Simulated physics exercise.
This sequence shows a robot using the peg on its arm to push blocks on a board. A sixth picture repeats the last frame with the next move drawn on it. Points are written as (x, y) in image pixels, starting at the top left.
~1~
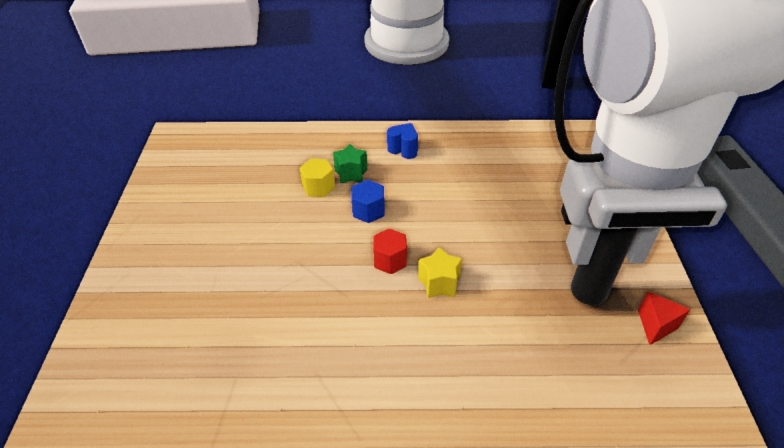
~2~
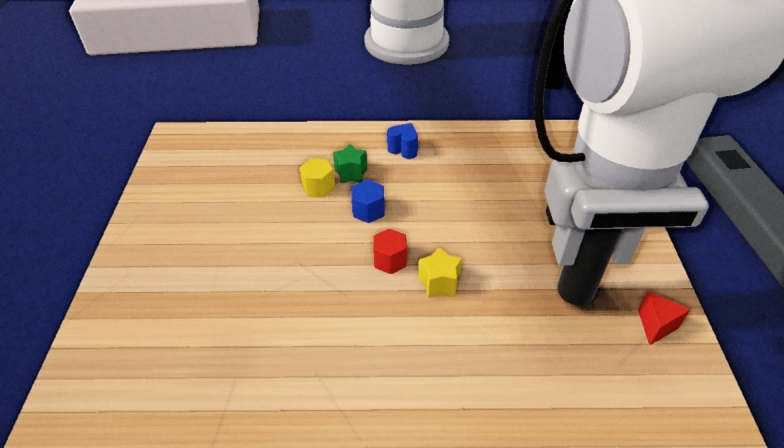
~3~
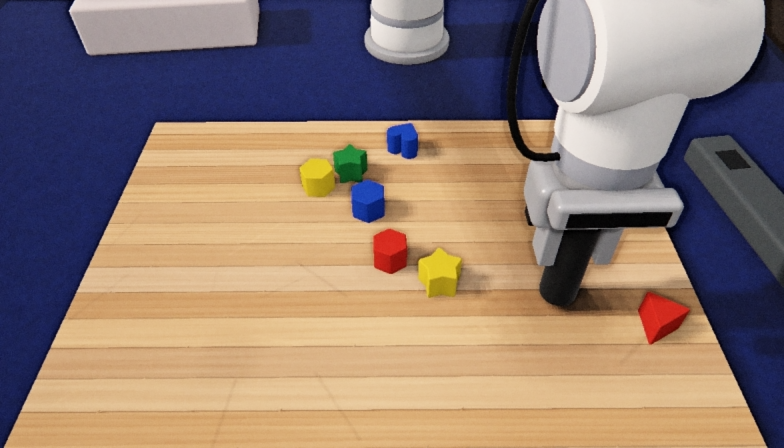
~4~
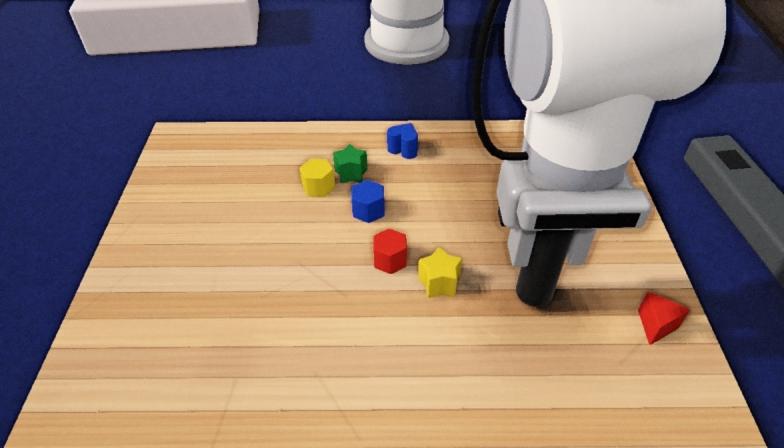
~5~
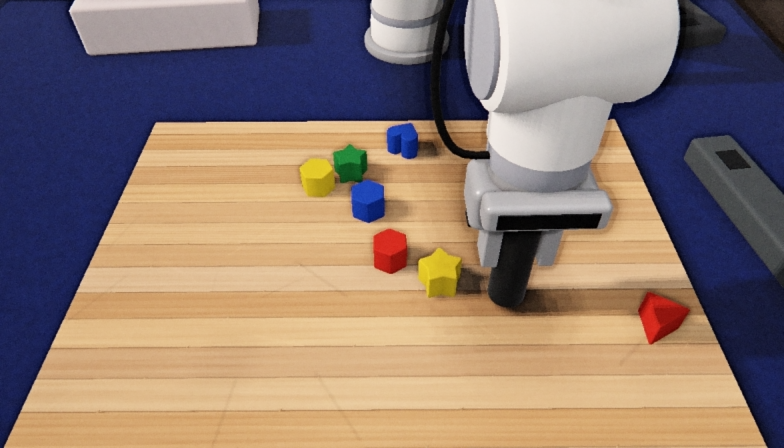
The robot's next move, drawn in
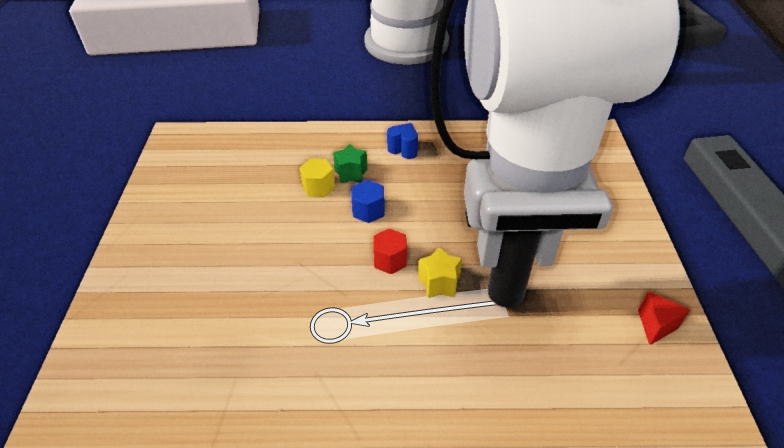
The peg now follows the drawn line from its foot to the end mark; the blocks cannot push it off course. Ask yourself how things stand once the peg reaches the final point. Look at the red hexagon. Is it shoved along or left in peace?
The red hexagon keeps its place.
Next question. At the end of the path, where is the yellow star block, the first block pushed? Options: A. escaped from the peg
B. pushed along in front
I'll go with A - escaped from the peg.
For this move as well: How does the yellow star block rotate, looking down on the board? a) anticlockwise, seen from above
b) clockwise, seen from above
Option b.
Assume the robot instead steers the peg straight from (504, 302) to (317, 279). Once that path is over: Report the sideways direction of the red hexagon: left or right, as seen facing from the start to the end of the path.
It shifts rightward.
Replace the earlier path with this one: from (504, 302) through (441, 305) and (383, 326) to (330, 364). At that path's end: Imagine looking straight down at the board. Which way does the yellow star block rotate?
From above, it looks like the yellow star block goes clockwise.
The drawn path runs from (504, 302) to (331, 325).
On the path given first. One third of the way, peg at (447, 301); yellow star block at (432, 262), turned 35° clockwise.
Two thirds of the way, peg at (389, 309); yellow star block at (428, 261), turned 55° clockwise.
At the end, peg at (330, 318); red hexagon not moved; yellow star block at (428, 261), turned 55° clockwise.
